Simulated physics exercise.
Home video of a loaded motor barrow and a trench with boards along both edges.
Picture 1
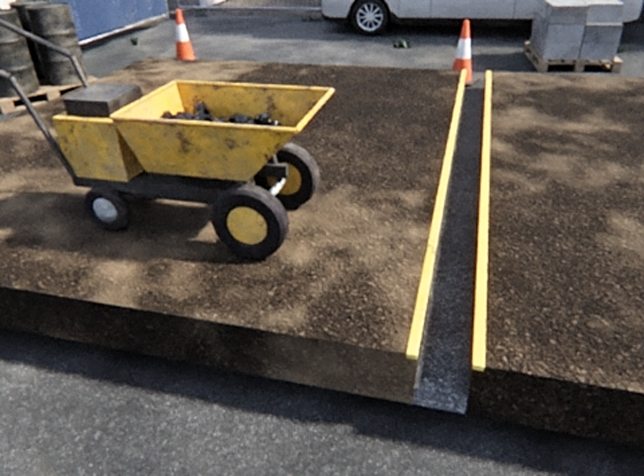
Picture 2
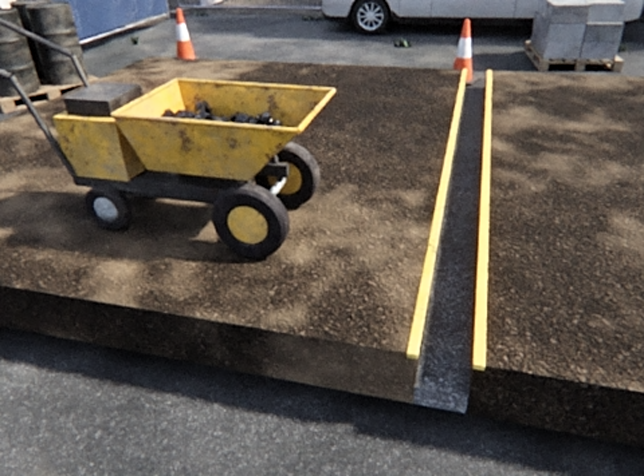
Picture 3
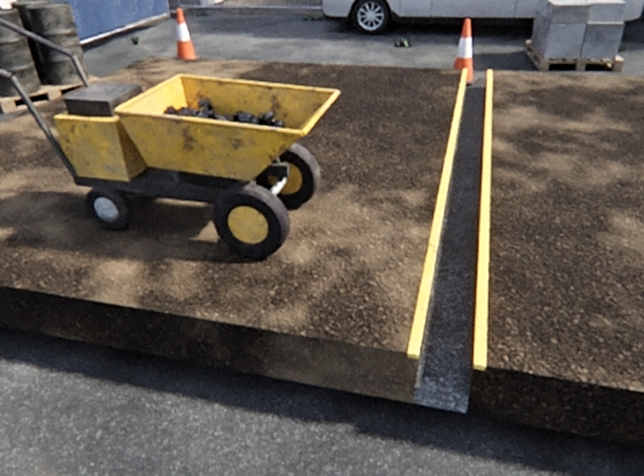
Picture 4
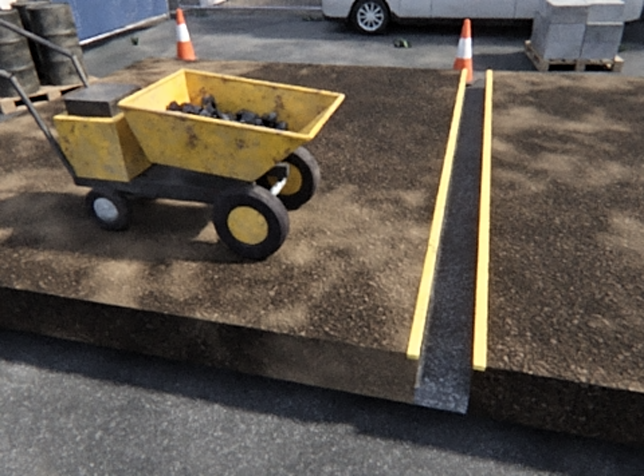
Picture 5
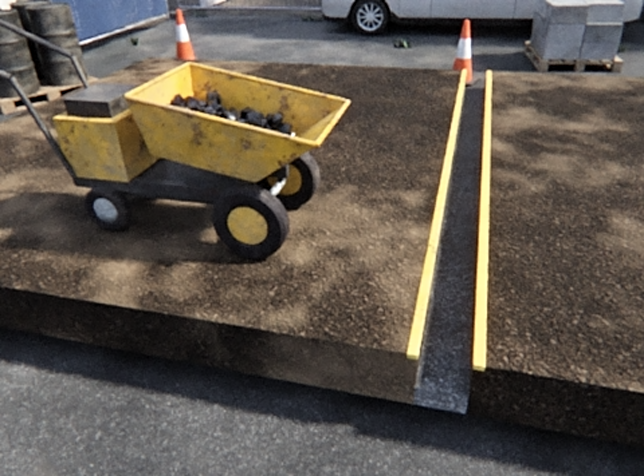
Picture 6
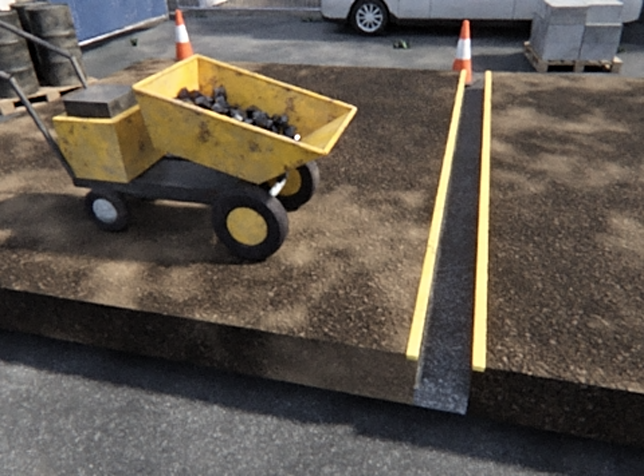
The yellow skip of a motor barrow, loaded with dark lumps, sits level at first, then tilts gradually forward to the right while the wheels stay still on brown ground, left of a narrow trench edged with yellow boards.
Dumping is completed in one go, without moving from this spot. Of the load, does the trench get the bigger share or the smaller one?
The smaller one.
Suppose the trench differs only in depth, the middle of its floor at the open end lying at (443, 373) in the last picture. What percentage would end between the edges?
I'd put it at about 20 in a hundred.
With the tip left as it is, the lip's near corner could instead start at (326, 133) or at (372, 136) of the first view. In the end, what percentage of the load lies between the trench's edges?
First try: Some 50 %; second try: 70 %.
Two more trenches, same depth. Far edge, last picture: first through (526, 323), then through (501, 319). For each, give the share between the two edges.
The first try lands around 20 %, the second around 20 %.
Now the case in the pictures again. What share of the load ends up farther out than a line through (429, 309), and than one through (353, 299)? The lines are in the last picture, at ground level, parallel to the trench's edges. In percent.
About 20 and 60 %.
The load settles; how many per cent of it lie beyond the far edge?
Near 0 %.
Soon after the last picture, skip tipped steeply; all in the skip.
A little later, skip tipped right over; most in the skip; a small part short of the trench.
Later still, skip tipped right over; about a third in the skip; about a third short of the trench; about a quarter in or heaped over the trench; a stray few beyond it.
At rest, skip tipped right over; about a third in the skip; about a third short of the trench; about a quarter in or heaped over the trench; a stray few beyond it.
